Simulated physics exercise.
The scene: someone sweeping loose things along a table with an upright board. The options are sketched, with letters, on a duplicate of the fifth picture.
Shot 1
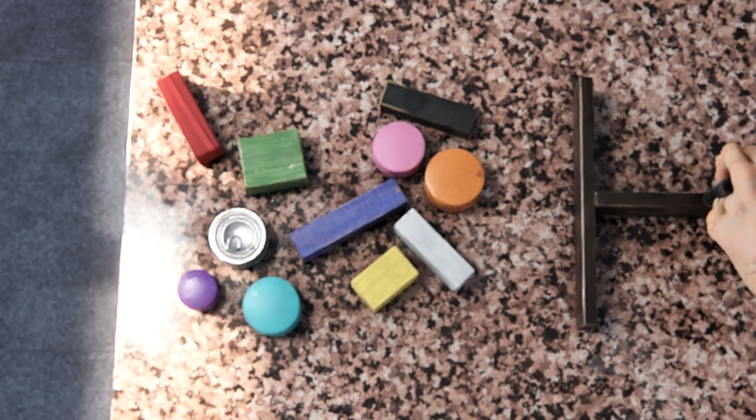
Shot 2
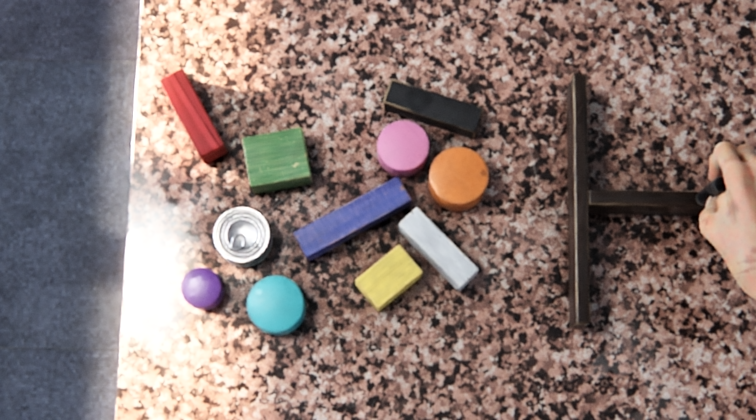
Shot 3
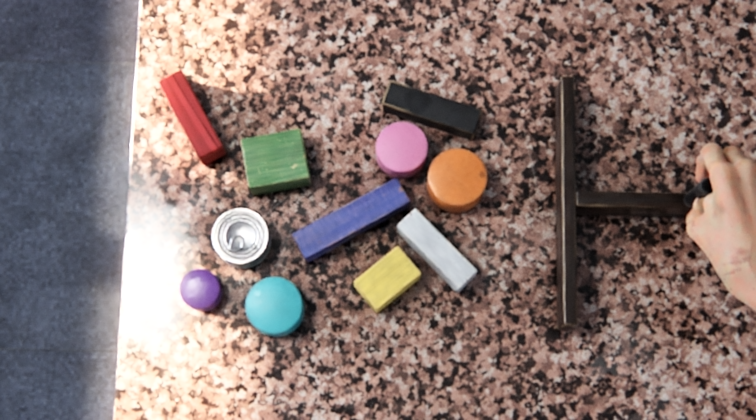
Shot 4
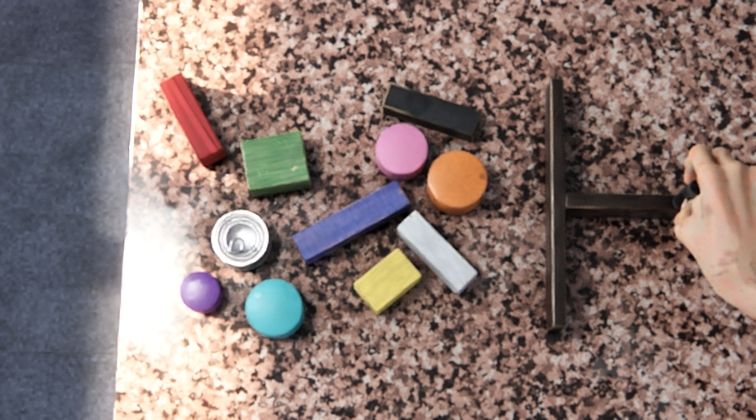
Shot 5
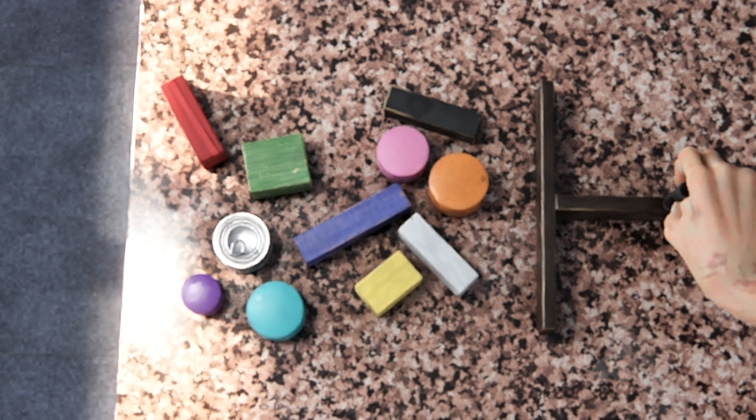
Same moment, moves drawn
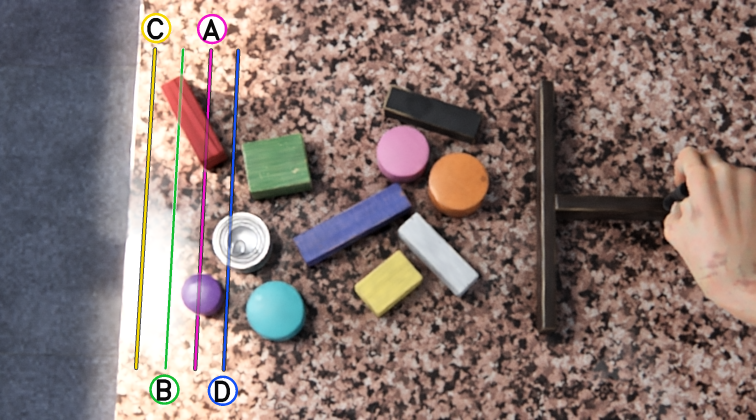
At first, a hand at the right grips the handle of a dark upright board on a speckled tabletop, with colourful blocks and round tins spread out to its left. The hand then slides the board a short way left, narrowing the gap, while the objects stay in their arrangement, untouched.
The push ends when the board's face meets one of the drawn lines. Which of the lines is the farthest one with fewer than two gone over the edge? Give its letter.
It can go as far as D.
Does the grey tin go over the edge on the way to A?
Yes.
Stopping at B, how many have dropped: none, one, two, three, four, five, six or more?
Five.
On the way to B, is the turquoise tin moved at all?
Yes.
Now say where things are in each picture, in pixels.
The first frame shows blue bar (349, 220); green block (274, 162); pink tin (399, 151).
The second frame shows board (582, 197); turquoise tin (277, 306).
The third frame shows board (569, 198); purple tin (201, 291).
The fourth frame shows board (558, 200); grey tin (242, 241).
The fifth frame shows board (549, 202); yellow block (389, 284); white bar (438, 256); blue bar (353, 225).
On the marked copy, A at (203, 205); B at (175, 205); C at (146, 204); D at (231, 206).
With D. Early on, board (434, 200); black stick (378, 107); yellow block (367, 293).
Further on, board (319, 198); red stick (180, 126); turquoise tin (238, 365).
At the end, board (232, 196); red stick (143, 114); green block (141, 172); none fallen.
As for the rest, A drops three; B drops five; C drops nine.
